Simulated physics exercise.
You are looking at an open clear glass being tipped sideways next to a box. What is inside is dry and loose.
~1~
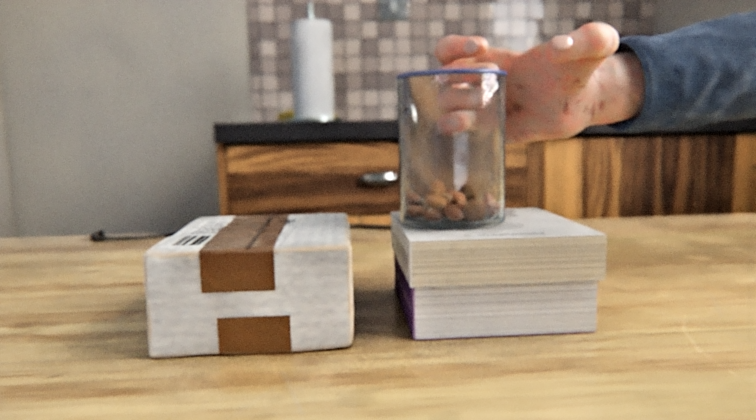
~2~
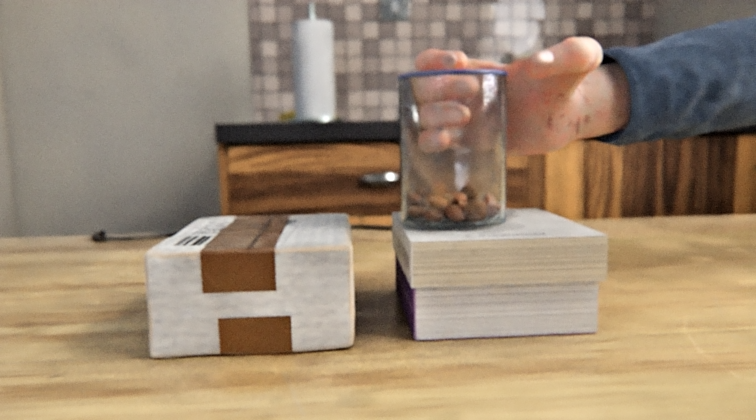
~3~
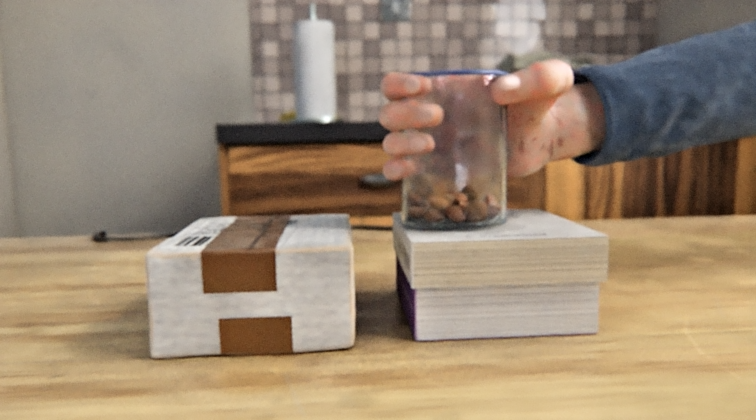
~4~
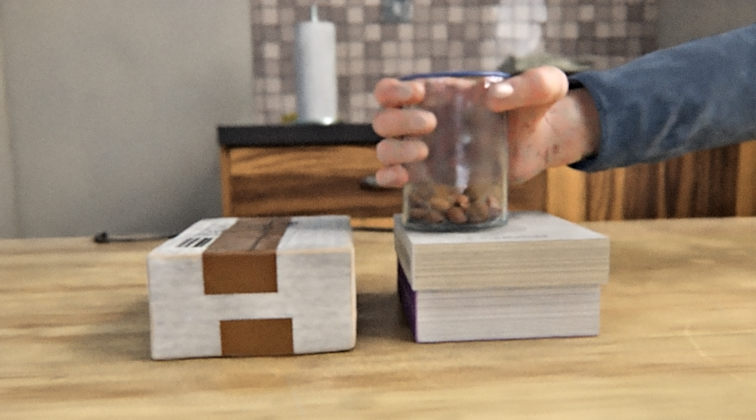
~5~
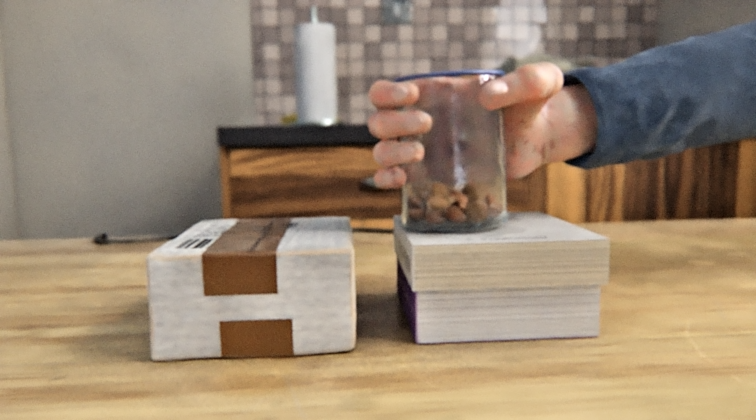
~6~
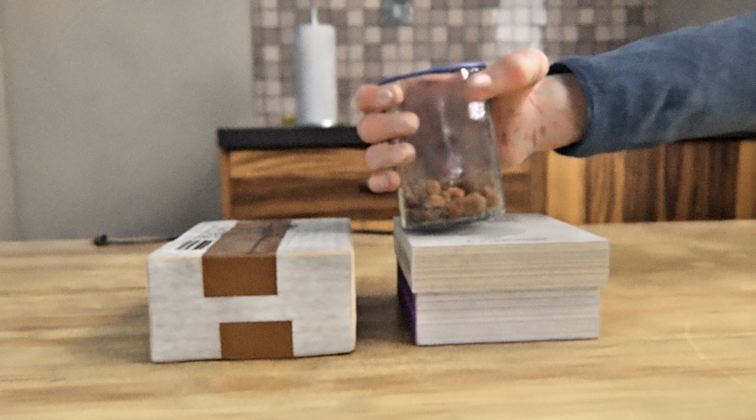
A hand in a blue sleeve reaches in from the right behind a clear, blue-rimmed glass holding a few brown pieces, seen from the front across a wooden table in a kitchen. The glass stands on stacked pale books, right of a white box with brown tape. The fingers close around the glass, then lift it slightly and lean it a little left, while the camera stays nearly still.
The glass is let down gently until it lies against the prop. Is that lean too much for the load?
Resting there: Filling fully retained.
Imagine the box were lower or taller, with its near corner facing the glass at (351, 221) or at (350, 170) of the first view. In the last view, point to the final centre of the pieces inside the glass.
The middle would end roughly at (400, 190) the first time, then roughly at (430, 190).
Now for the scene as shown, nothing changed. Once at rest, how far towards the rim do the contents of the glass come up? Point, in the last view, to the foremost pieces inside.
Around (348, 218).
Then, 0.56 s later than the last frame, the glass leans 38°; everything is still inside.
Then, 1.15 s later than the last frame, the glass leans 69°; everything is still inside.
Then, 1.85 s later than the last frame, the glass rests on the box at 90°; everything is still inside.
When it is over, the glass rests on the box at 90°; everything is still inside.
